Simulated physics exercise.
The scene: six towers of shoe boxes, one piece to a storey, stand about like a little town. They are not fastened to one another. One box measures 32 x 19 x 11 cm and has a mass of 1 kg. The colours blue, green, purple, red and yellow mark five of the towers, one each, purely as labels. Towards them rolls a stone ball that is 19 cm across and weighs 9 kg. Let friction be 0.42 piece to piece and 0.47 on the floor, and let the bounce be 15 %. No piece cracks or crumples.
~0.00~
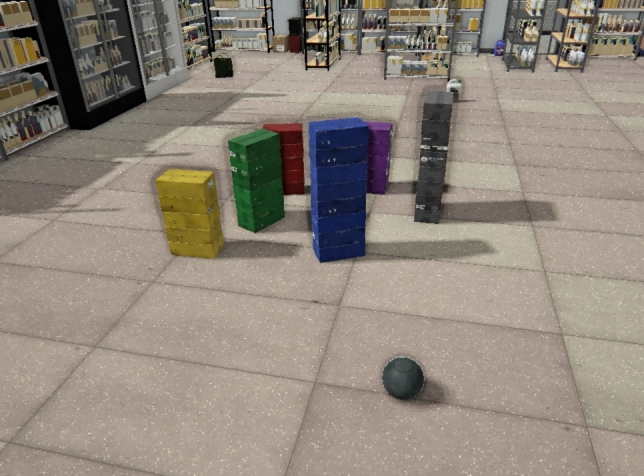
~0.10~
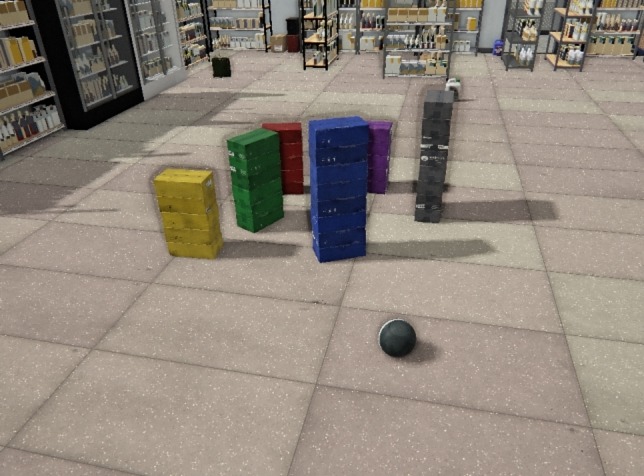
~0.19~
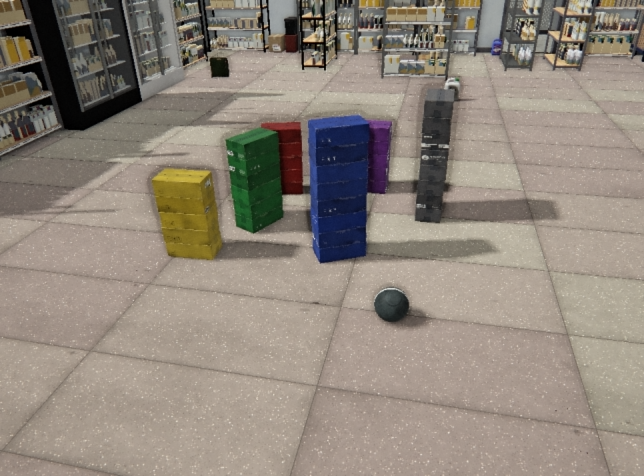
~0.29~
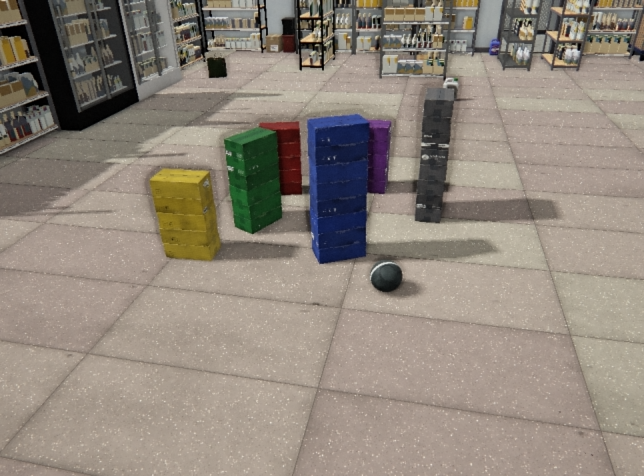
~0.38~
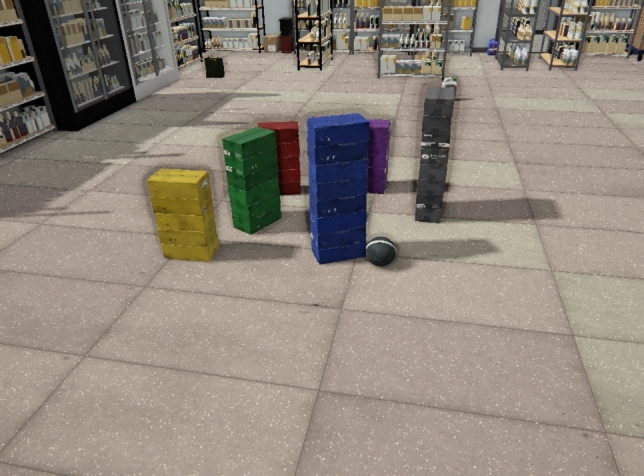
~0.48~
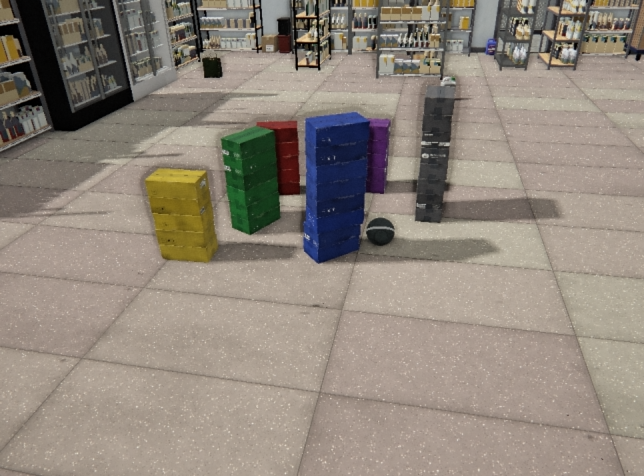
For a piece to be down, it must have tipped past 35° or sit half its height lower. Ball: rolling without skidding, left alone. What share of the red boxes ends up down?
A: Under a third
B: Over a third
The answer is A.
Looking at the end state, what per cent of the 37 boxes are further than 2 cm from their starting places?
The share is 25 per cent.
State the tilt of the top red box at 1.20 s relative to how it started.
Angle from initial pose, roughly 0 deg - estimate.
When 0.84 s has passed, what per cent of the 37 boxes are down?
By that time it is 0 percent.
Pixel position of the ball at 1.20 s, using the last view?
Around (385, 150).
After 0.84 s, ball still moving; none of the 5 red boxes down (0 of 37 in all colours); top red box unmoved; top purple box 10° from how it stood.
After 1.20 s, ball still moving; none of the 5 red boxes down (3 of 37 in all colours); top red box unmoved; top purple box 54° from how it stood, 12 cm lower.
After 1.84 s, ball still moving; none of the 5 red boxes down (3 of 37 in all colours); top red box unmoved; top purple box on its side.
In the end (3.3 s), ball rolling away; none of the 5 red boxes down (3 of 37 in all colours); top red box unmoved; top purple box on its side. That is 0 per cent. From the last view, middles, top red box near (277, 132), top purple box near (385, 188).
